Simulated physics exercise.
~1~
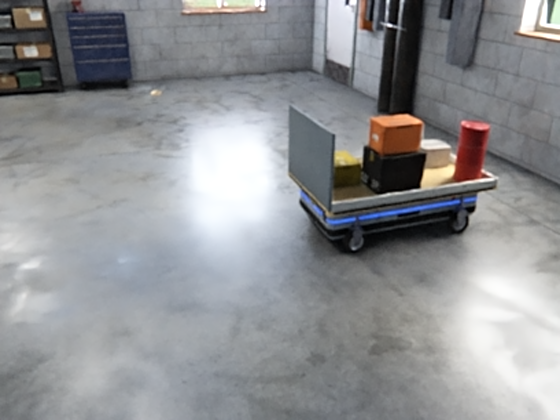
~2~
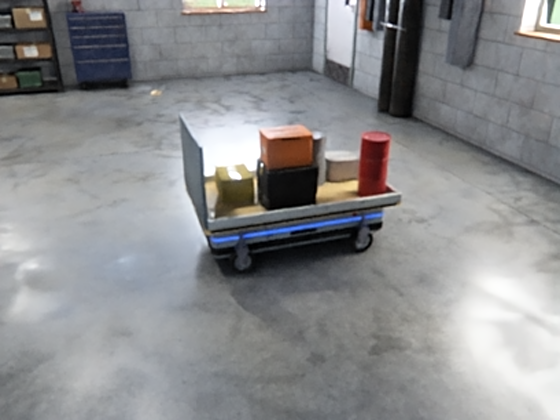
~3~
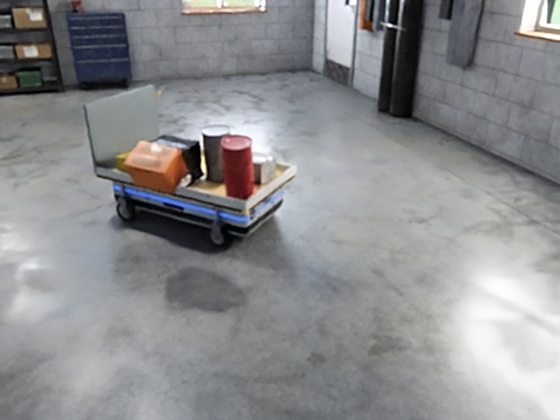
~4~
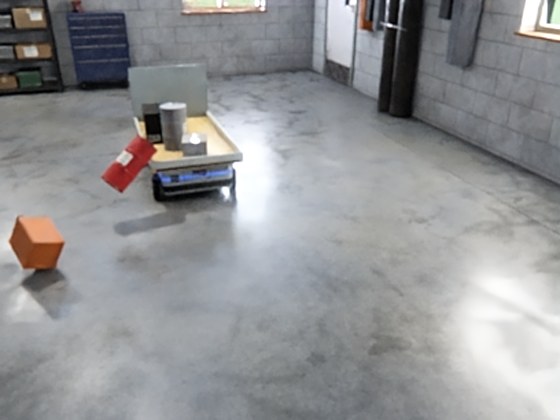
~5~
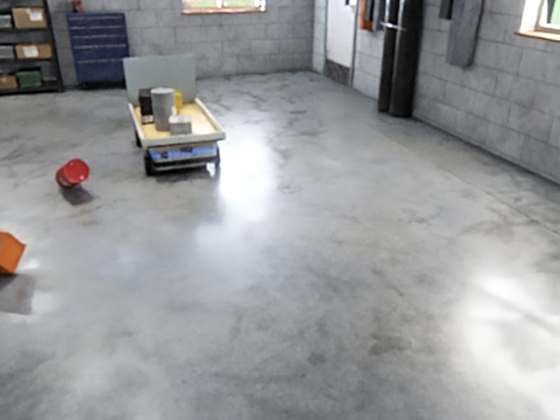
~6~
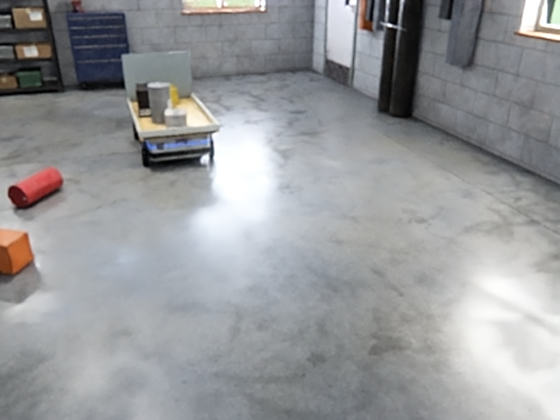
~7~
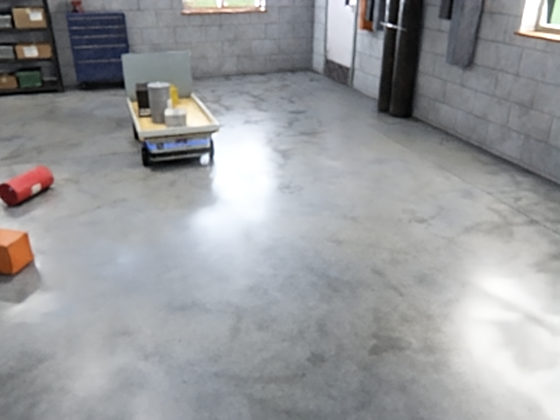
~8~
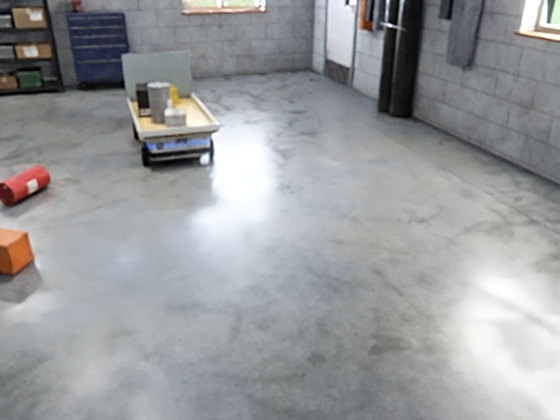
Concrete-floored workshop with a loaded cart swinging left and away, an orange box and red canister tumbling off before it stops.
